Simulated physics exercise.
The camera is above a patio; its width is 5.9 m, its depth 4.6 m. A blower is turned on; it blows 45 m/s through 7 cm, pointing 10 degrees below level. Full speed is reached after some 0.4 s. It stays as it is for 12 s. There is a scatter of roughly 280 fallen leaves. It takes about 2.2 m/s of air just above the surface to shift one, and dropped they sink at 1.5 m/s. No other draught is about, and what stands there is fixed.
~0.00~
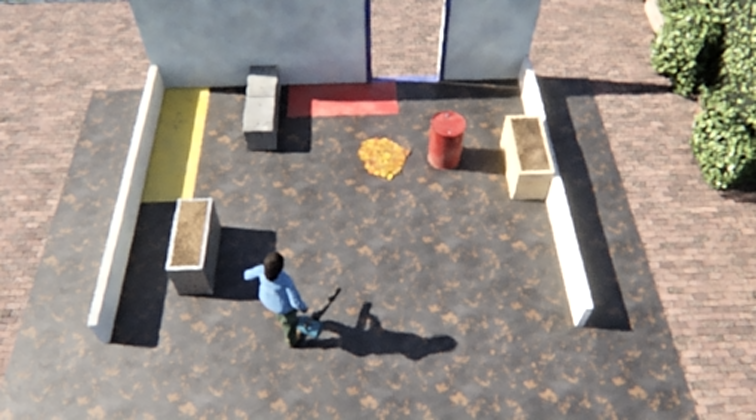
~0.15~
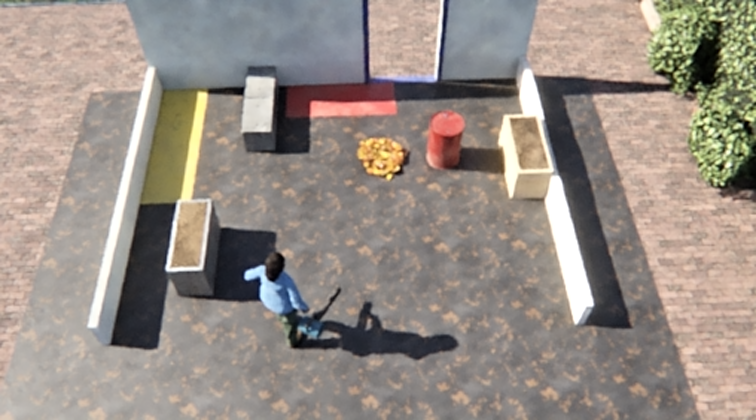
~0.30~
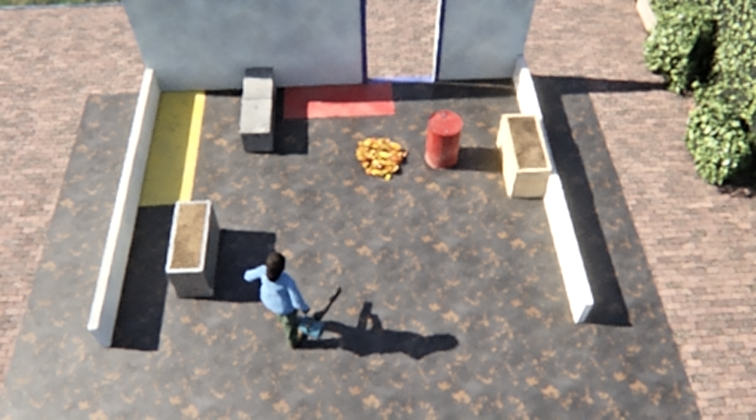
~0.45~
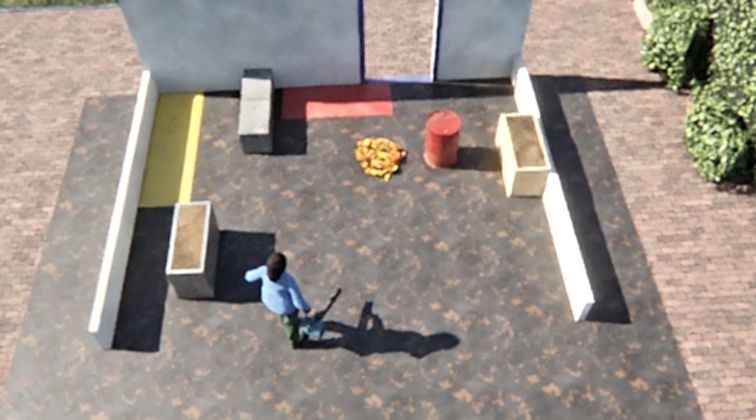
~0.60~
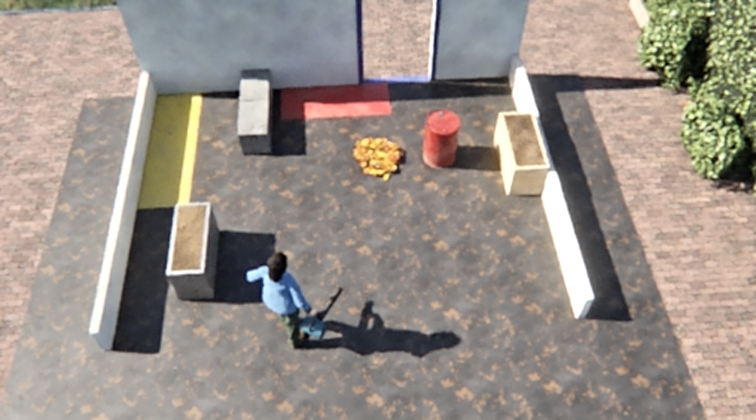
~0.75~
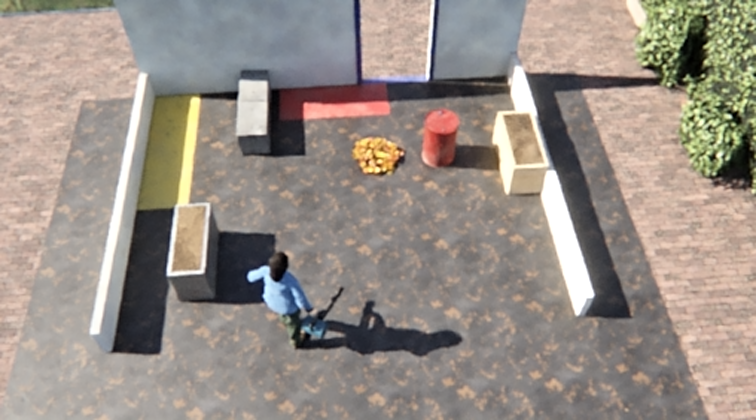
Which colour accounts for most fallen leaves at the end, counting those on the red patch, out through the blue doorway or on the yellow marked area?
The blue one.
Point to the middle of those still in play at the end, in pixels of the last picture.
Around (373, 87).
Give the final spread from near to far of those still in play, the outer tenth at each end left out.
Roughly 1.2 m.
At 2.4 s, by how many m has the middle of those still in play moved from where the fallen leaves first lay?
Roughly 1.2 m.
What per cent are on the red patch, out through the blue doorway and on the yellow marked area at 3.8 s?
About 30 % red, 50 % blue, 0 % yellow.
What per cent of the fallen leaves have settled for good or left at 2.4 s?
About 15 %.
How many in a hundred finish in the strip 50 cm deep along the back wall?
About 25 %.
After 2.4 s, 86 % are on the move or not yet settled, 0 % are on the yellow marked area, 34 % out through the blue doorway and 13 % on the red patch; the middle of those still in play is near (387, 106).
After 3.8 s, 69 % are on the move or not yet settled, 0 % are on the yellow marked area, 46 % out through the blue doorway and 25 % on the red patch; the middle of those still in play is near (378, 95).
After 6.6 s, 52 % are on the move or not yet settled, 0 % are on the yellow marked area, 57 % out through the blue doorway and 30 % on the red patch; the middle of those still in play is near (373, 90).
After 12.0 s, at the end, 0 % are on the yellow marked area, 64 % out through the blue doorway and 28 % on the red patch; the middle of those still in play is near (373, 87).
